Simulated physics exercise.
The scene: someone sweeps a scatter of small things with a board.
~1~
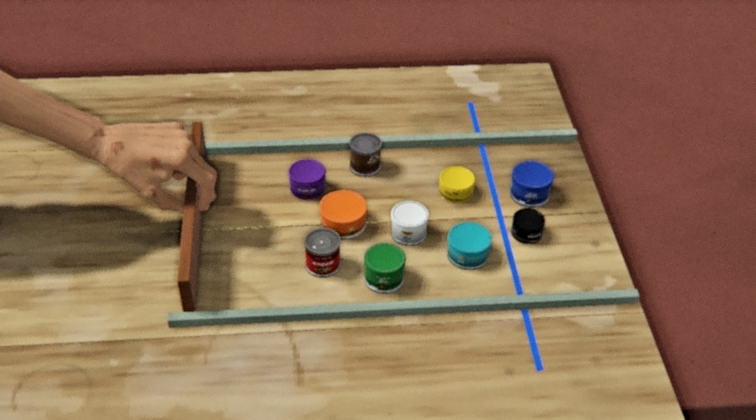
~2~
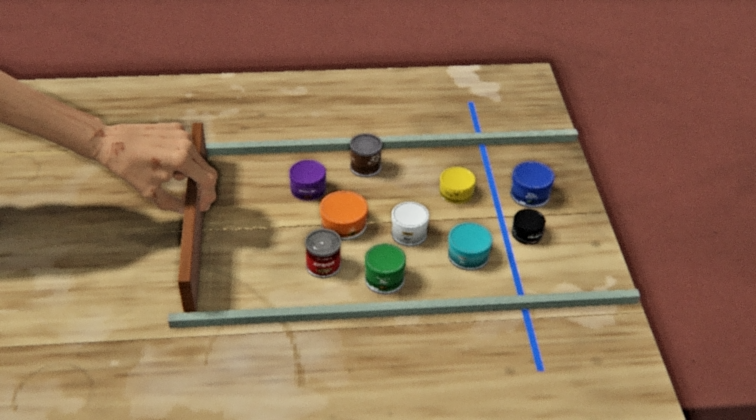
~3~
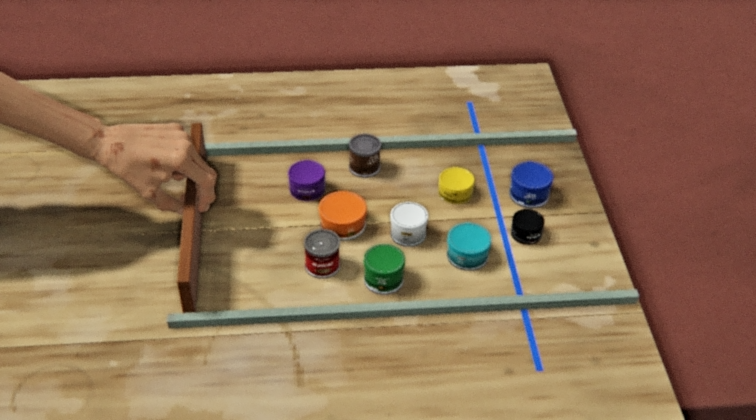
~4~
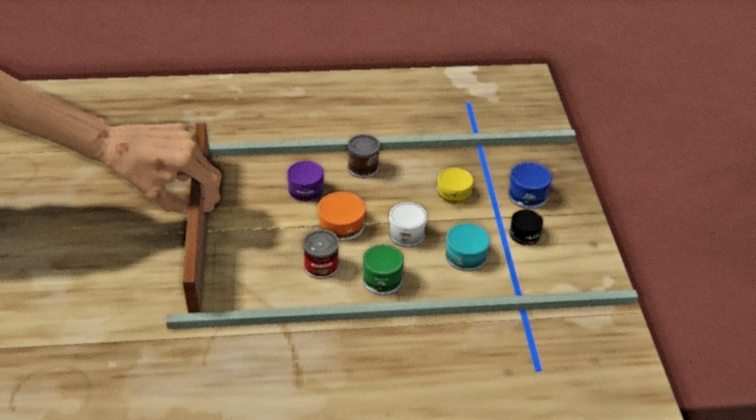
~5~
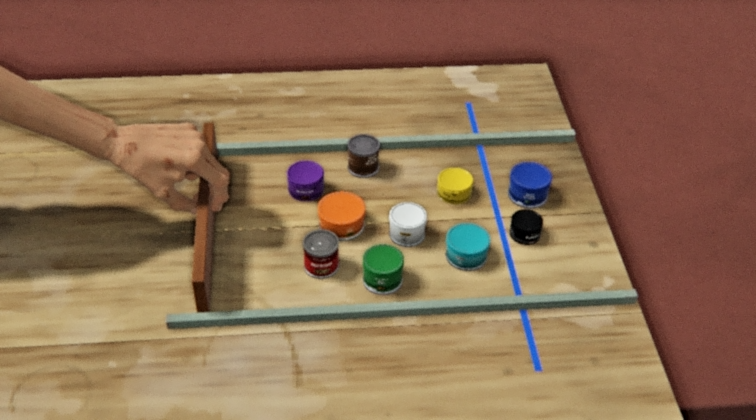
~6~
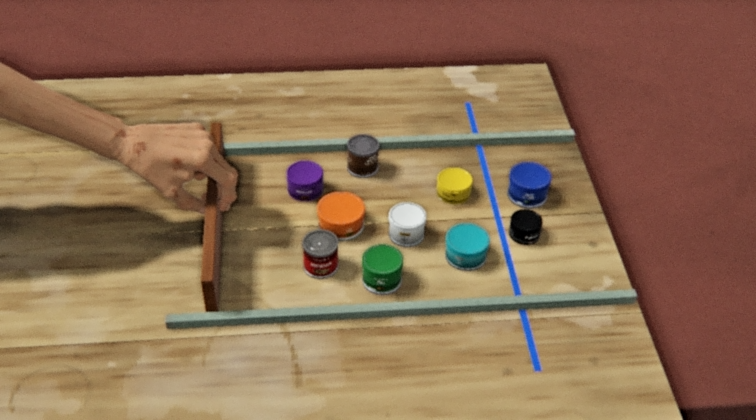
The clip shows a hand holding a brown board upright between two pale rails on a wooden table, then sliding it slightly right toward scattered colourful tubs and tins, which stay almost still around a blue line.
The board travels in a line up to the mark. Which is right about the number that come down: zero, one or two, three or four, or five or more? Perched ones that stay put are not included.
The right one is zero.
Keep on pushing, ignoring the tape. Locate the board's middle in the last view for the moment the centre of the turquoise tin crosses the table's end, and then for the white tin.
(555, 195) and (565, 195), roughly.
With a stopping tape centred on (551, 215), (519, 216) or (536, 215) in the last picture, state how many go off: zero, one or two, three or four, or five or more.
In order: Just one or two, not one, 1 or 2.
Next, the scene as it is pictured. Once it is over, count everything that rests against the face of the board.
The answer is 5.
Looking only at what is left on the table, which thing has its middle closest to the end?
It's the blue tin that ends nearest.
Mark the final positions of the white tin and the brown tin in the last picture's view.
The white tin comes to rest at (545, 223), and the brown tin comes to rest at (499, 148).
A little later, none off yet; blue tin at rest near (529, 185); black tub at rest near (526, 227); yellow tub at rest near (454, 186).
Next, none off yet; blue tin at rest near (530, 185); black tub at rest near (530, 228); yellow tub shifted about its own width near (492, 184).
When it is over, the number that fall off is zero.
